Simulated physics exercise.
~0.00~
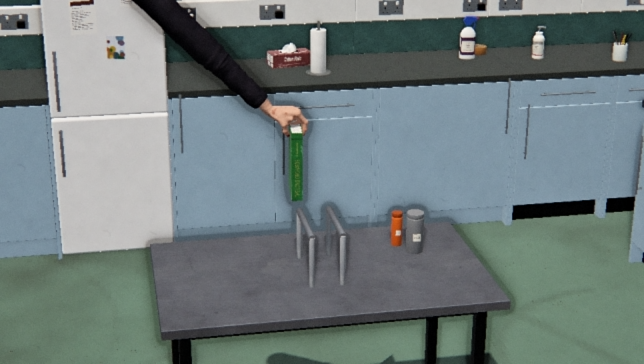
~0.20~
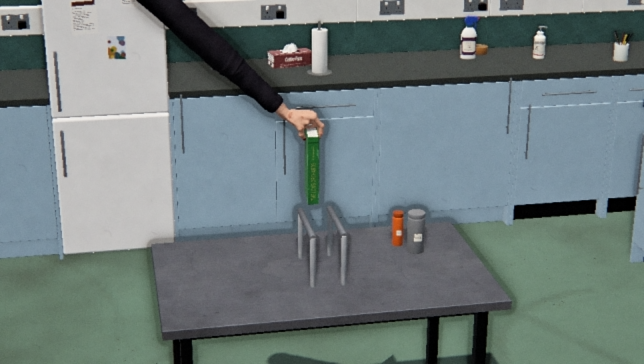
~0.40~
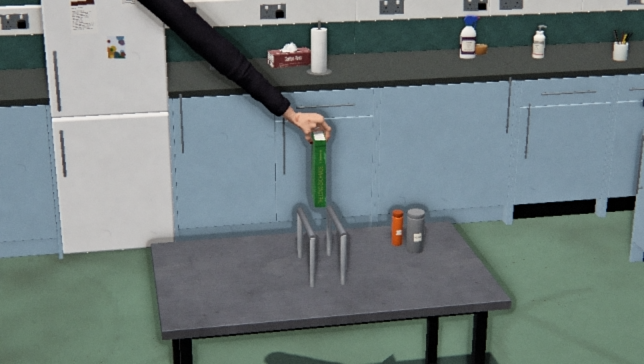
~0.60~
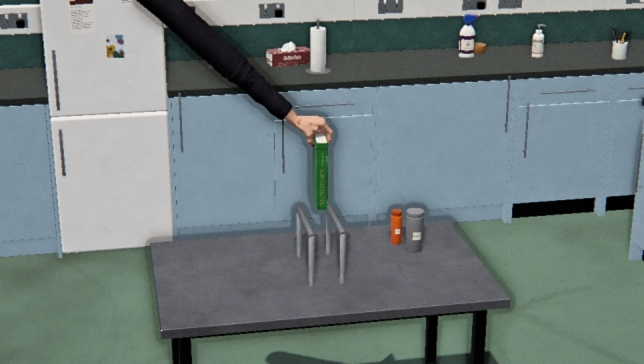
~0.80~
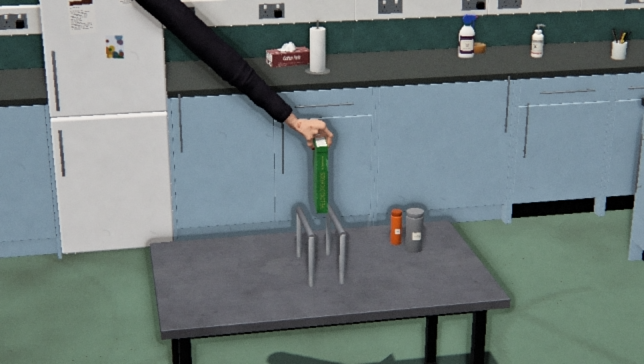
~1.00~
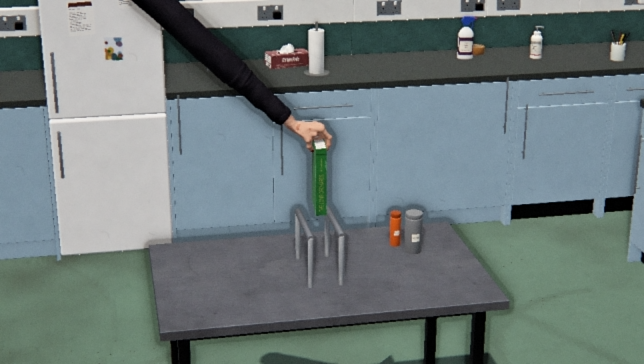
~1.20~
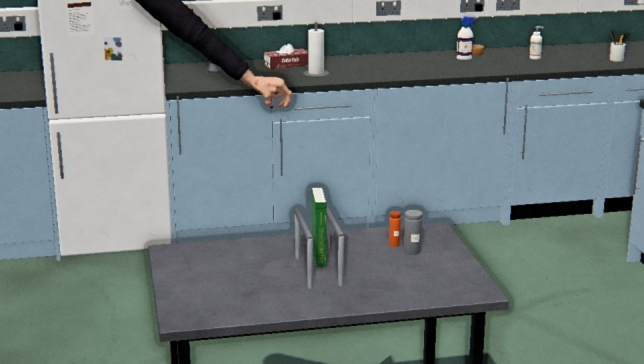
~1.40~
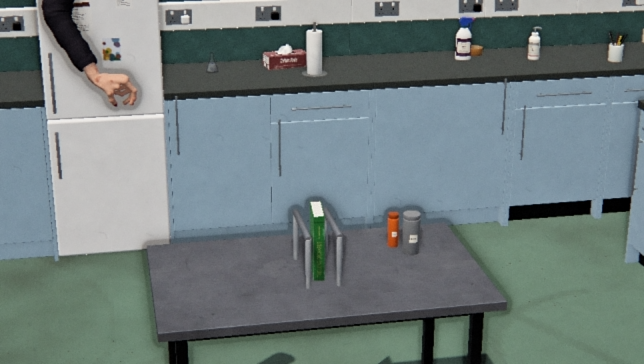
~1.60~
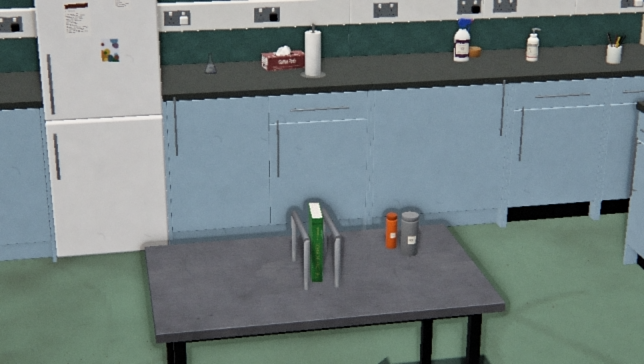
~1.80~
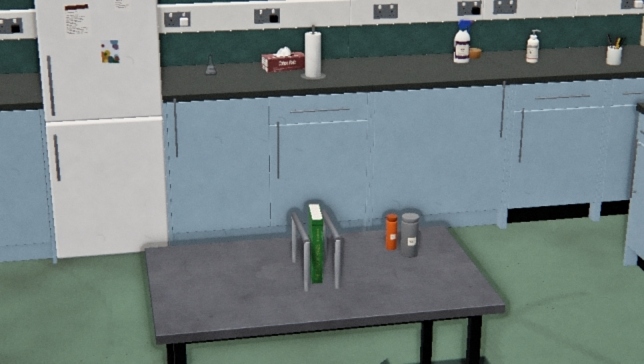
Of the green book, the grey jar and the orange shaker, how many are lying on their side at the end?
None of them are. The book is upright in the gap of the stand, and the jar and shaker are still standing on the table.
